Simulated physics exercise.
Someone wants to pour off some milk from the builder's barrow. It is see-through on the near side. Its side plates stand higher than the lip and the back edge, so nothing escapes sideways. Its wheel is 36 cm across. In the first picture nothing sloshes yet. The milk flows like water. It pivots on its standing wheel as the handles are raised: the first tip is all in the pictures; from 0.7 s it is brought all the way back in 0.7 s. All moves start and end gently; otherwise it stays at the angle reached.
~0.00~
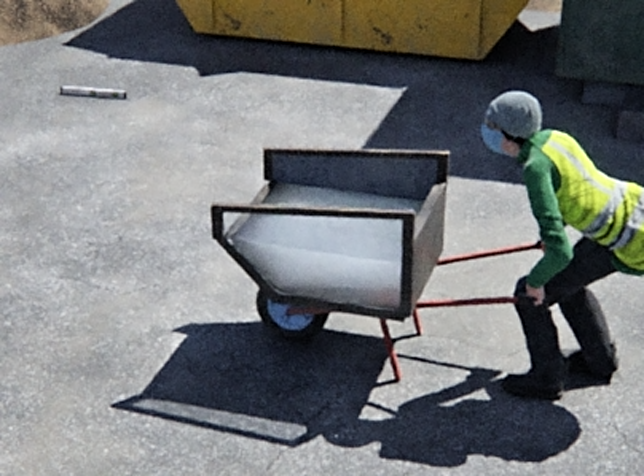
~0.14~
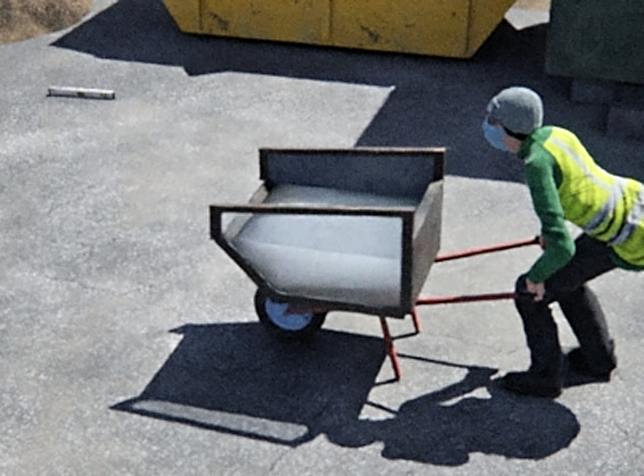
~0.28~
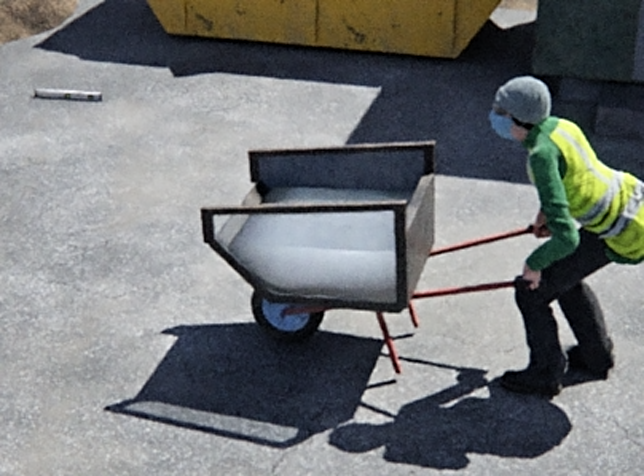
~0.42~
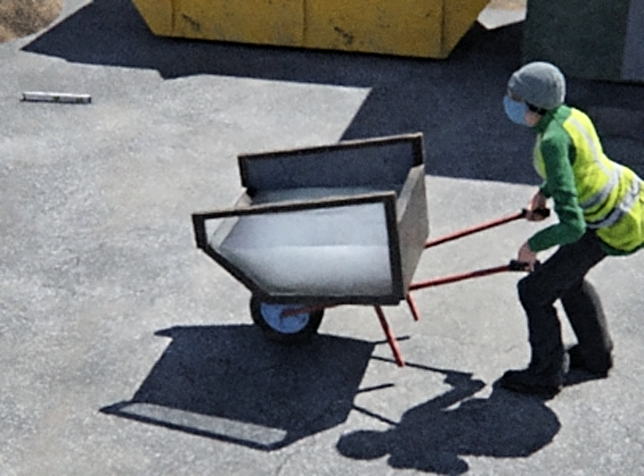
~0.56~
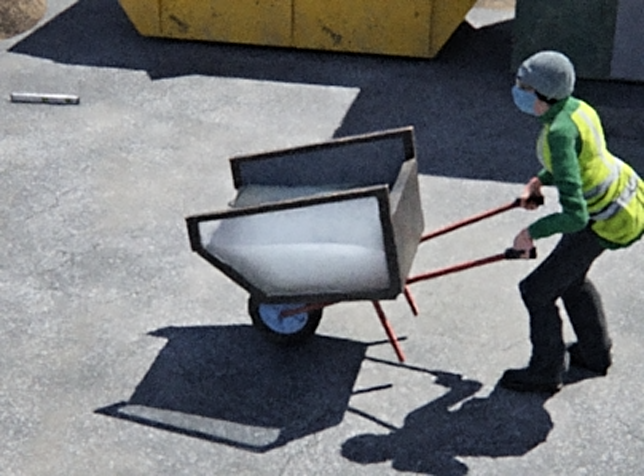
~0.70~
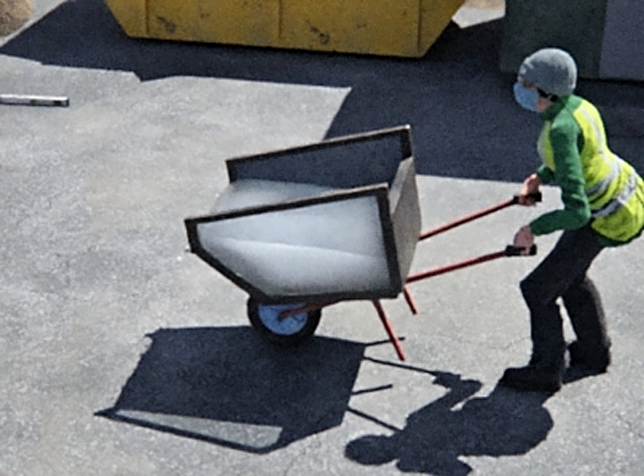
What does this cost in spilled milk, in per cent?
About 26 per cent.
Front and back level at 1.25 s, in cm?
About 20 cm in front and 12 cm behind.
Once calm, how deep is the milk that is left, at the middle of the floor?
About 20 cm.
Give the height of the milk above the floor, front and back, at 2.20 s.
About 18 cm in front and 14 cm behind.
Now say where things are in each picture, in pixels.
In the first frame, level at the front (288, 247); level at the back (390, 262); the lip is at (224, 234); the front is on the left.
In the second frame, level at the front (287, 247); level at the back (389, 259).
In the third frame, level at the front (281, 247); level at the back (383, 252); tilt 3° forwards.
In the fourth frame, level at the front (274, 247); level at the back (377, 246); tilt 7° forwards.
In the fifth frame, level at the front (269, 246); level at the back (373, 249); tilt 10° forwards.
In the sixth frame, level at the front (268, 244); level at the back (374, 258); tilt 10° forwards; the lip is at (202, 247); milk has begun to come out.
By 1.25 s the surface stands 21 cm on the front, 13 cm on the back; the loss stands at 19 per cent, over the front.
By 1.70 s the surface stands 13 cm on the front, 28 cm on the back; the loss stands at 20 per cent, over the front.
By 2.20 s the surface stands 18 cm on the front, 15 cm on the back; the loss stands at 21 per cent, over the front.
By 4.28 s the loss stands at 26 per cent, over the front, 27 of 104 litres.
